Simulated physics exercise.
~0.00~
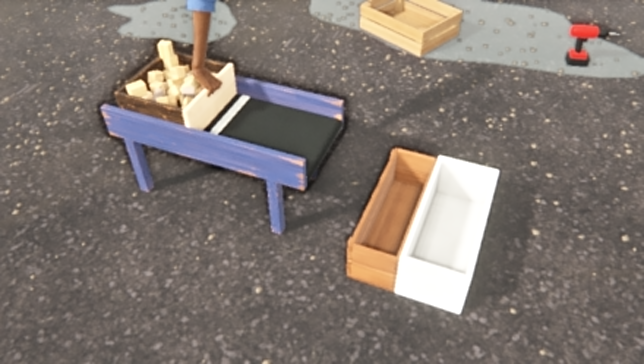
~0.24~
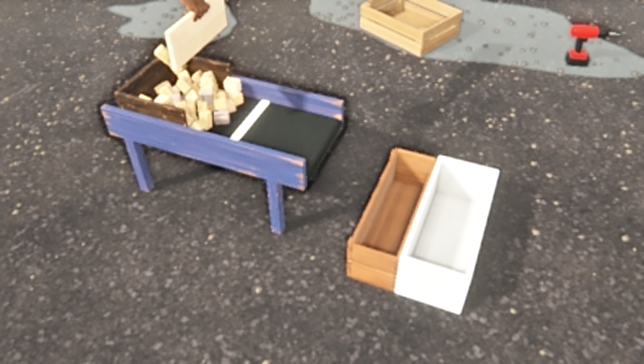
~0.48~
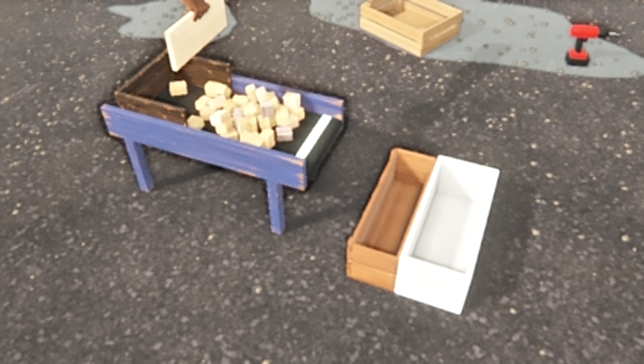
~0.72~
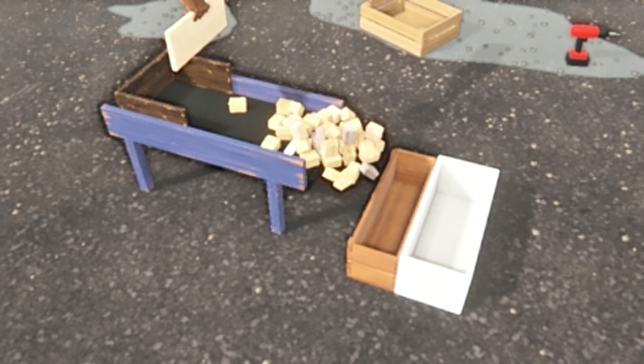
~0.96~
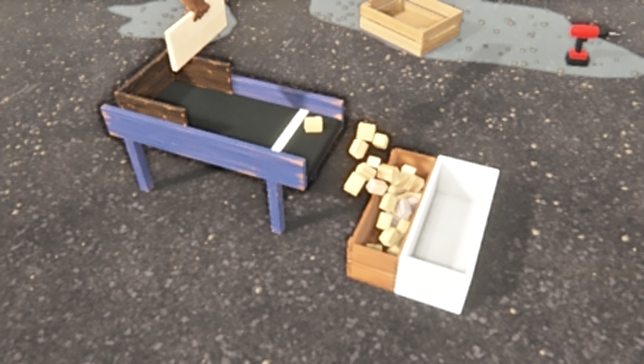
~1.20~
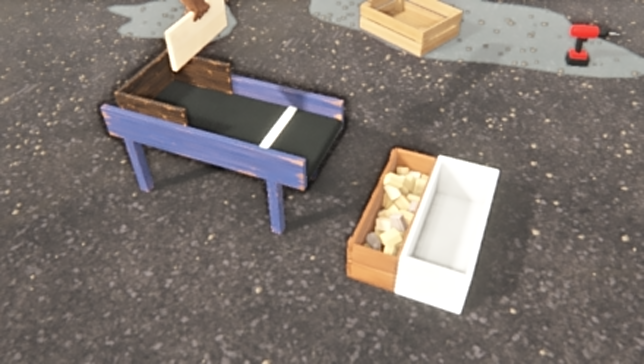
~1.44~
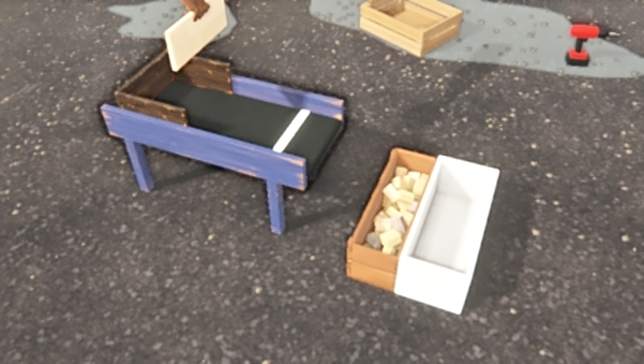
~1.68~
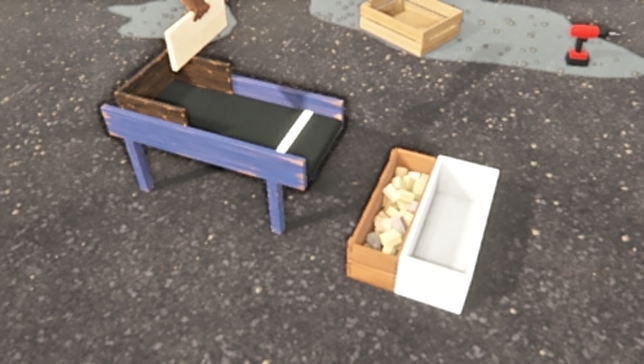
Pale wooden blocks riding a dark belt after a hand lifts the gate, spilling off the end and settling in the brown wooden box.
